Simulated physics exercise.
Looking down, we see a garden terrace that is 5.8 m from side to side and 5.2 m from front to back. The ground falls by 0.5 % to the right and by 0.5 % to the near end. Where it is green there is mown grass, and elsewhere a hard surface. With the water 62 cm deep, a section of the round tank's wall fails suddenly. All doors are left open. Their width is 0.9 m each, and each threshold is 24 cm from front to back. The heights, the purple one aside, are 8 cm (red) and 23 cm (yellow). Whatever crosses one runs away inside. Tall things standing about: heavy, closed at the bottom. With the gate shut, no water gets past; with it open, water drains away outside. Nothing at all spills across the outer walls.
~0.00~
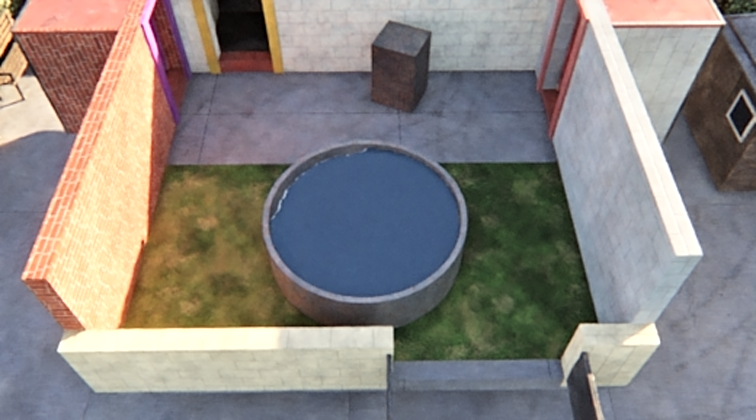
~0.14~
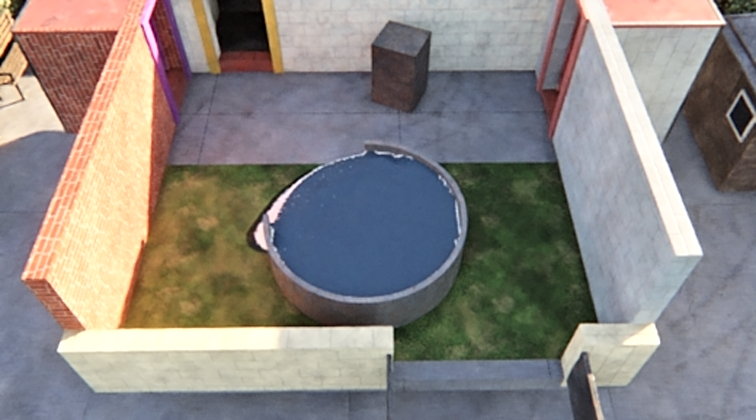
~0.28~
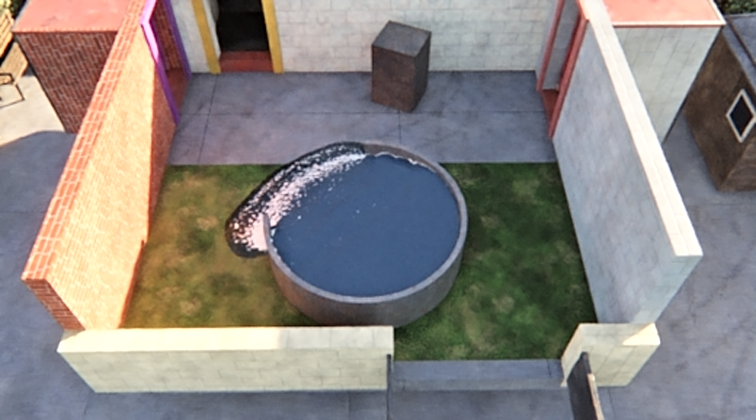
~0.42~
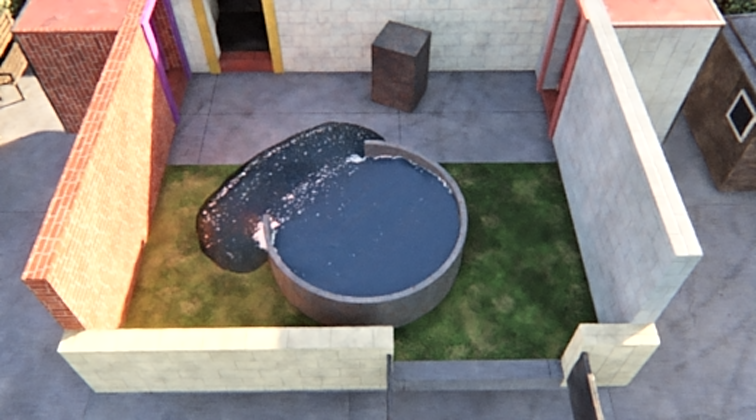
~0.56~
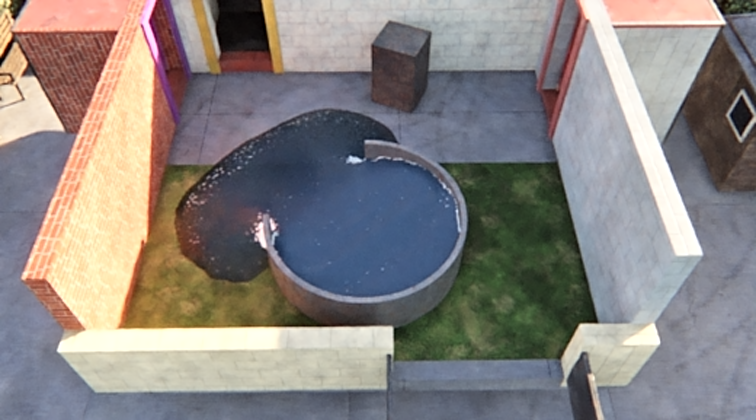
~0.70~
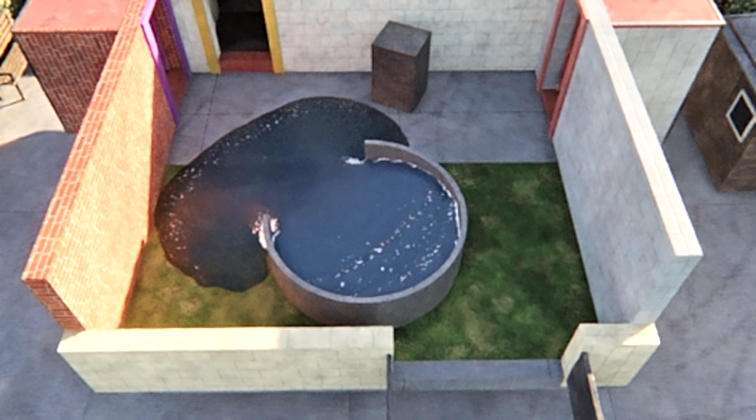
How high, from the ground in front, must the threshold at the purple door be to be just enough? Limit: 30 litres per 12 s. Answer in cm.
About 29 cm.
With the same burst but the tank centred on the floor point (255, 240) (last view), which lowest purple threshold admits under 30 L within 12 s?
Near 30 cm.
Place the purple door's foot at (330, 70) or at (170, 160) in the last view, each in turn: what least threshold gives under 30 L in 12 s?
Roughly 17 cm for the first and 19 cm for the second.
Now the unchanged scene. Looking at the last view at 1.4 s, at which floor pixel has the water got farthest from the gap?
In the last picture, around (200, 78).
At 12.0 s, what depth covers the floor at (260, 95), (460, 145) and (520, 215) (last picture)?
Taking the spots in order: About 8, 8 and 9 centimetres.
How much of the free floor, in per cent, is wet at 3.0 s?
55 %.
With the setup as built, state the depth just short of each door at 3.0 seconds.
Lab note, cm: Purple 32; red 0; yellow 31.
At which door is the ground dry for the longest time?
It's the red door, I'd say.
After 1.4 s water covers 40 % of the floor, deepest (26 cm) near (299, 194); 15 cm at the purple door, 0 litres in over its 25 cm threshold.
After 3.0 s water covers 55 % of the floor, deepest (32 cm) near (186, 92); 32 cm at the purple door, 40 litres in over its 25 cm threshold.
After 12.0 s water covers 95 % of the floor, deepest (10 cm) near (269, 361); 6 cm at the purple door, 50 litres in over its 25 cm threshold.
At the purple door as built, the water arrived by 1.3 s and peaked near 37 cm at 2.2 s.
With a threshold of 23 cm, 63 litres would have come in within the 12 s; with 36 cm, 10 litres. So under 30 litres takes about 29 cm.
